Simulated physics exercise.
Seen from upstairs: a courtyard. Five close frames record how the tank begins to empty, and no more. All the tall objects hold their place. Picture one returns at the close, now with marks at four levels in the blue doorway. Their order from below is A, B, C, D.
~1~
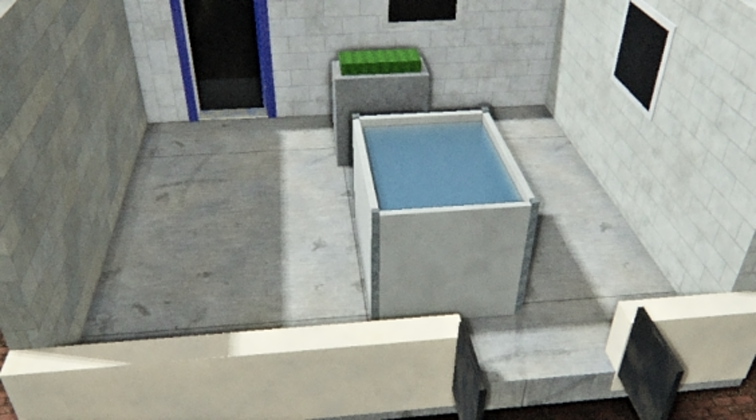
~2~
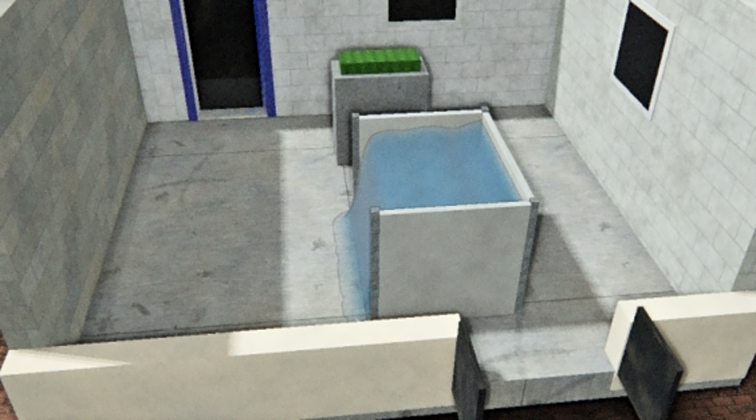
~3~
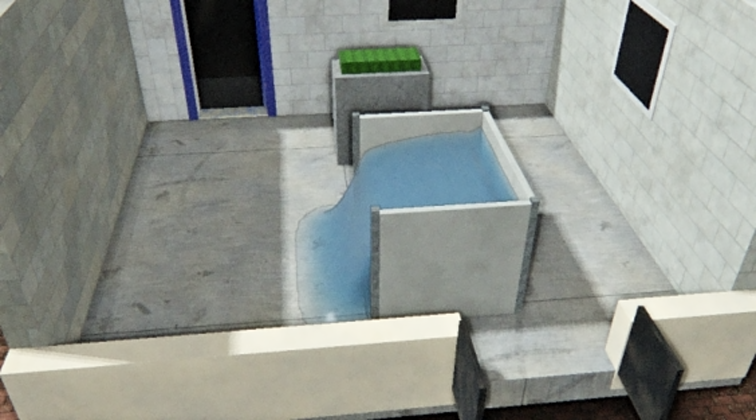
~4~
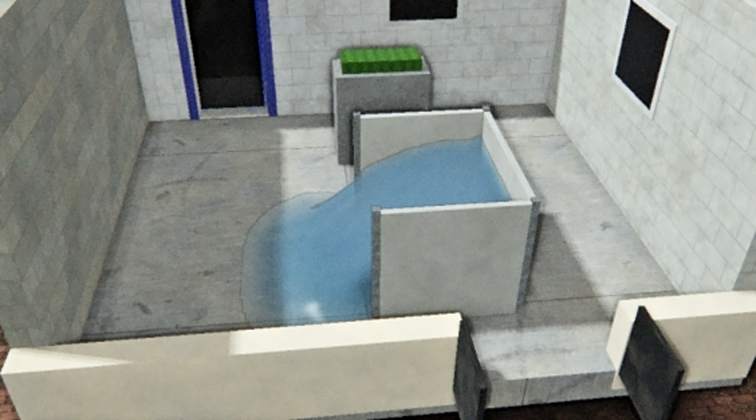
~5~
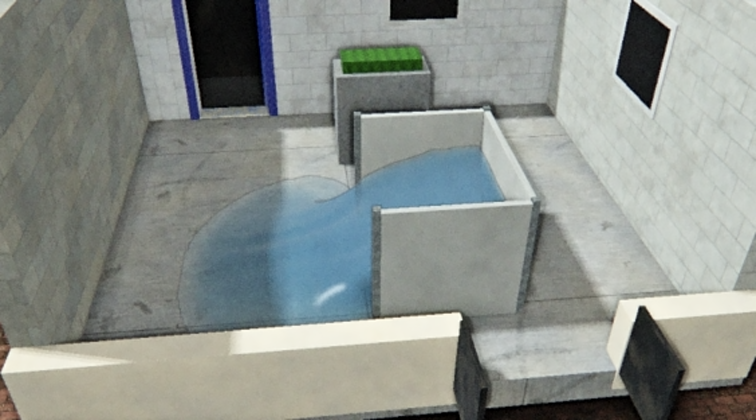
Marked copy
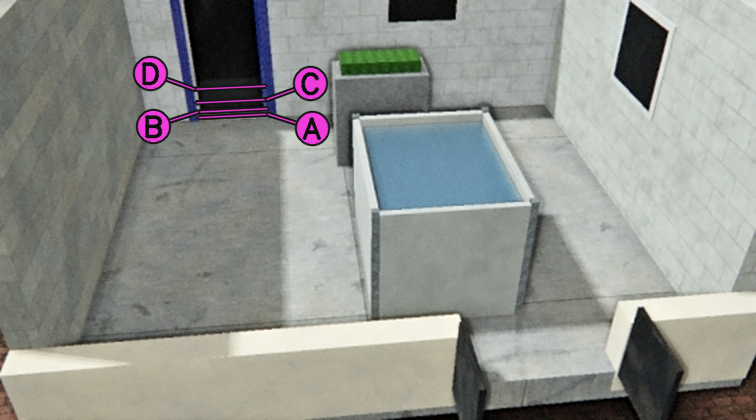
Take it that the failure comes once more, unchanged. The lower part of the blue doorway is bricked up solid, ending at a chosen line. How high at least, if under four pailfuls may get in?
C will do.
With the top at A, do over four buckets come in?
Yes.
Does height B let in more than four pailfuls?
Yes.
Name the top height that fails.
B.
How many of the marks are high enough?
Two of the four.
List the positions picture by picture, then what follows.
In the first frame, water in the tank at rest, its middle at (436, 164); foot of the blue doorway at (233, 119); open gate at (541, 303).
In the second frame, water covers 2 % of the ground, its front hidden from here.
In the third frame, front seen at (304, 233), 5 % of the ground wet.
In the fourth frame, front seen at (303, 198), 11 % of the ground wet.
In the fifth frame, front seen at (205, 232), 19 % of the ground wet.
On the marked copy, A at (233, 115); B at (232, 110); C at (231, 101); D at (230, 87); from the bottom up A, B, C, D.
If A is chosen, dozens of bucketfuls pour in.
If B is chosen, about 12 bucketfuls get in.
If C is chosen, a bucket or two gets in.
If D is chosen, nothing gets over.
